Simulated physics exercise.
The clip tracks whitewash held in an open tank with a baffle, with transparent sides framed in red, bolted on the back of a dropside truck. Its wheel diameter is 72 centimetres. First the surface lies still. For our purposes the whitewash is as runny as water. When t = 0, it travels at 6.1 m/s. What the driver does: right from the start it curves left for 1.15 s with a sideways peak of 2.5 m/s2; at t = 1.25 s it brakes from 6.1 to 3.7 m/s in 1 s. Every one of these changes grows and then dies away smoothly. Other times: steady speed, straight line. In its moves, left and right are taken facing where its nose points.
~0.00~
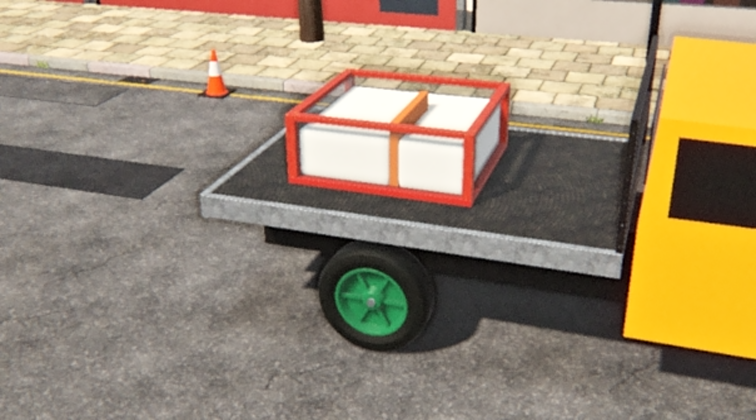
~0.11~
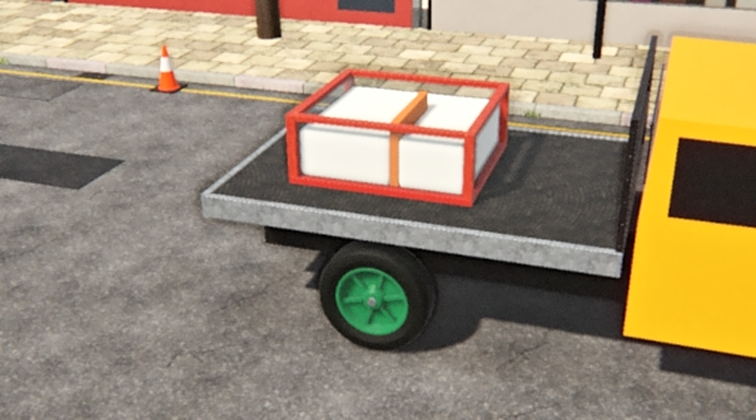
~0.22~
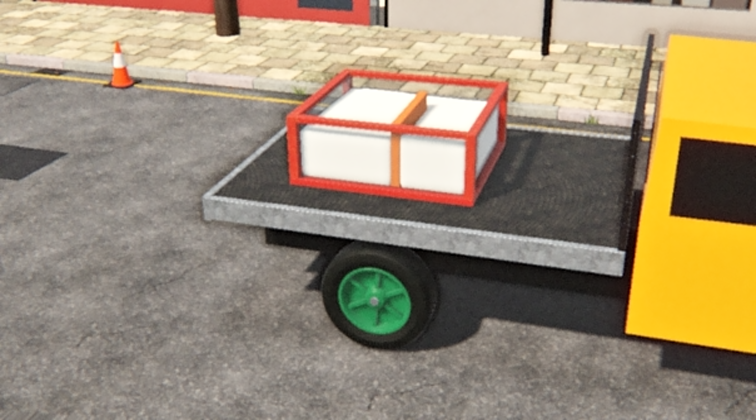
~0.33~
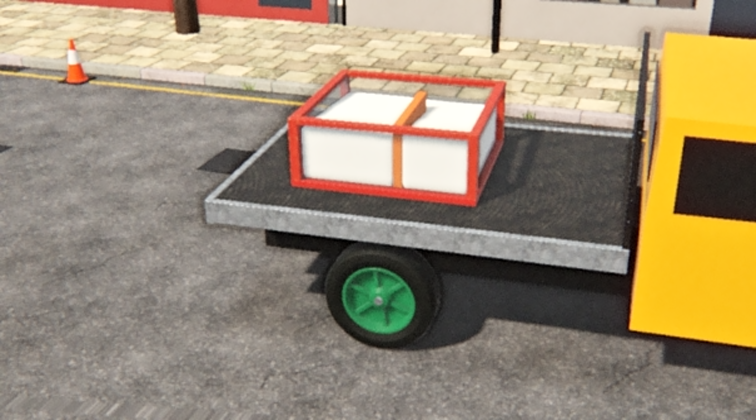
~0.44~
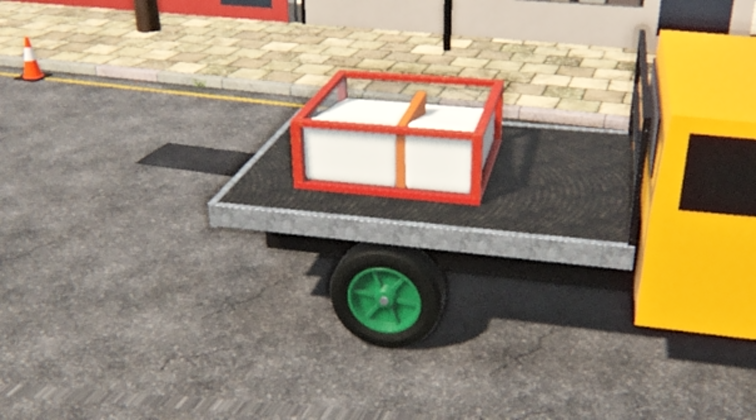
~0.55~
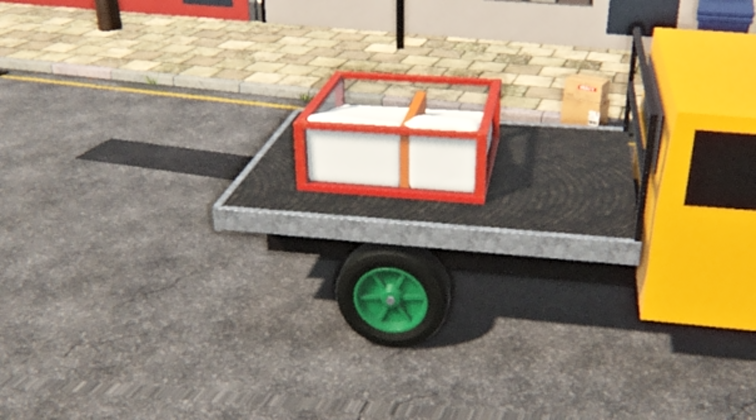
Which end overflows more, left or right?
It slops out rightward more.
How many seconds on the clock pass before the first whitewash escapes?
0.9 s.
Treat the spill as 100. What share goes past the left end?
Share: Near 0%.
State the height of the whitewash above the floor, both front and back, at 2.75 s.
Front 30 cm and back 30 cm.
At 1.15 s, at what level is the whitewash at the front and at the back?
Front reads 32 centimetres, back reads 28 centimetres.
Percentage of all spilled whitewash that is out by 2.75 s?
By that time, around 90 percent of it is out.
By 1.15 s the surface is 32 cm up at the front and 27 cm at the back; 5 per cent is out, over the near side.
By 1.95 s the surface is 47 cm up at the front and 9 cm at the back; 7 per cent is out, over the near side, a little elsewhere.
By 2.75 s the surface is 31 cm up at the front and 30 cm at the back; 15 per cent is out, mostly over the near side, some over the right end.
By 5.24 s 16 per cent is out, mostly over the near side, some over the right end; the right end has passed 6 per cent and the left end 0.
